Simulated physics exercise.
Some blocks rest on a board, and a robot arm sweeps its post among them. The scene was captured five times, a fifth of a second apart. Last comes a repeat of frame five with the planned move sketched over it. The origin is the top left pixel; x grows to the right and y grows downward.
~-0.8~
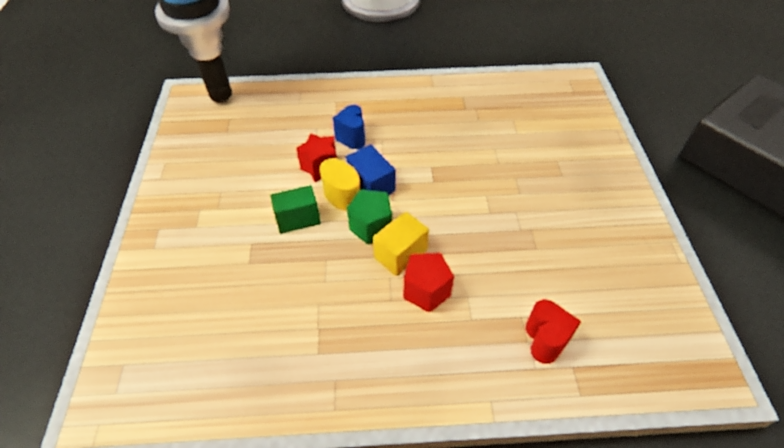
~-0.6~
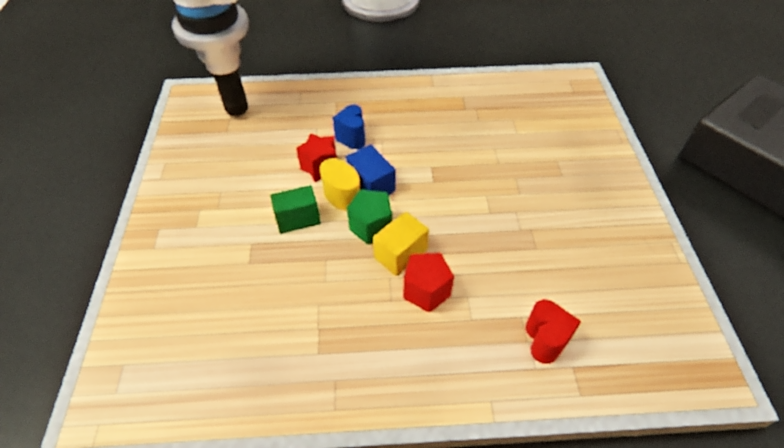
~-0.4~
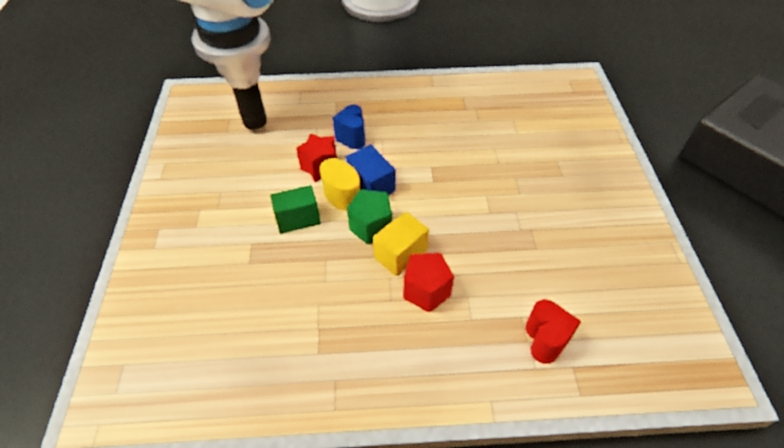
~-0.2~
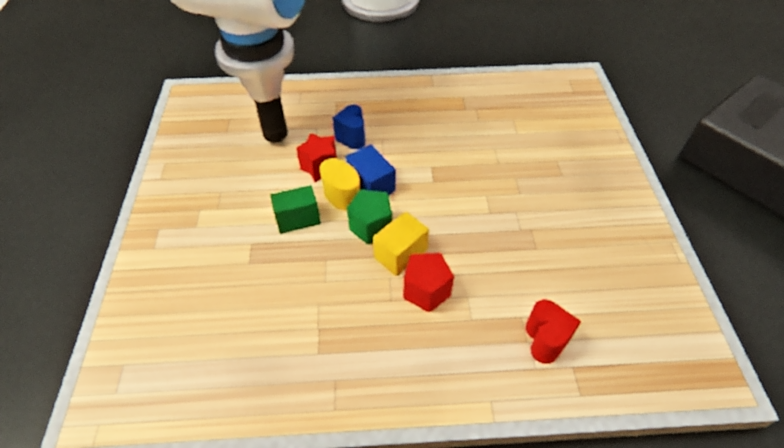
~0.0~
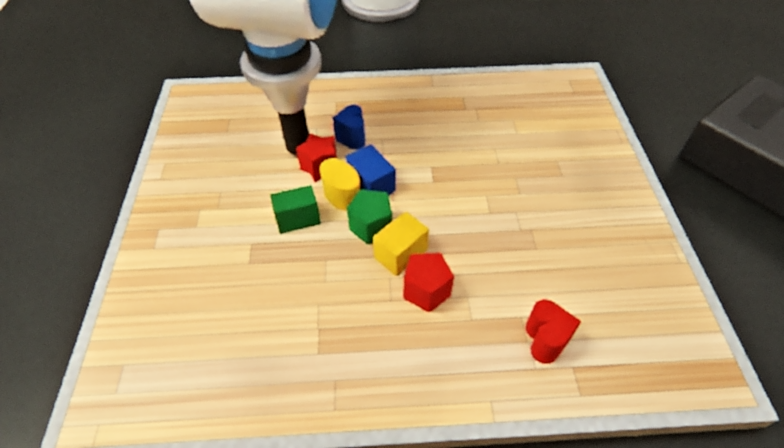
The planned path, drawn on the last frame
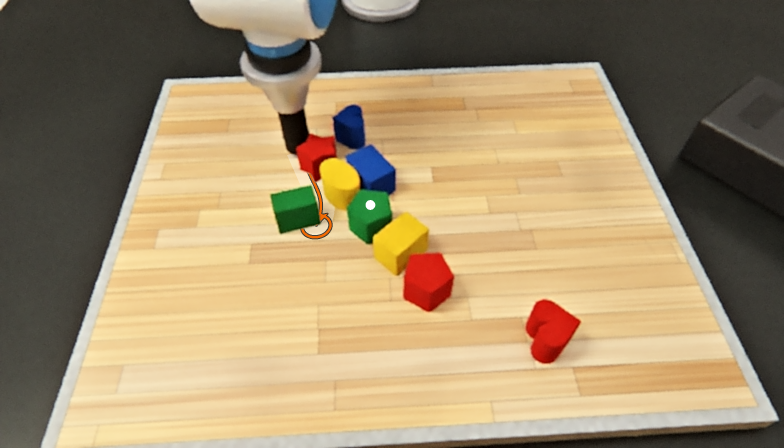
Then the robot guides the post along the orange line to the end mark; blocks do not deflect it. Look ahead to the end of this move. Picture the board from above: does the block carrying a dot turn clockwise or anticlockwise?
Twists clockwise.
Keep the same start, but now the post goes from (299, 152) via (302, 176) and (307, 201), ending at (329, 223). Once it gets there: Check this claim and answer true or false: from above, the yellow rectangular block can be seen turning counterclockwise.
This is false.
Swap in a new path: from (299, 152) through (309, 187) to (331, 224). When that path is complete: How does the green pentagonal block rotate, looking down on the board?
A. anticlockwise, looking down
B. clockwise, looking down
B
Drawn move, from (299, 152) by way of (310, 174) and (320, 198) to (316, 226); the dot is on the green pentagonal block.
What follows on the original path. One third of the way, post (309, 169); red star-shaped block (331, 160); yellow oval (352, 184); green pentagonal block (380, 212); yellow rectangular block (405, 237).
Two thirds of the way, post (319, 194); green rectangular block (291, 200); red star-shaped block (346, 177), turned 30° anticlockwise; yellow oval (380, 192), turned 30° anticlockwise; green pentagonal block (410, 217), turned 35° clockwise; yellow rectangular block (418, 249), turned 40° clockwise.
At the end, post (315, 221); green rectangular block (281, 213), turned 65° clockwise; red star-shaped block (345, 182), turned 50° anticlockwise; yellow oval (385, 192), turned 35° anticlockwise; green pentagonal block (414, 217), turned 40° clockwise; yellow rectangular block (419, 250), turned 40° clockwise.
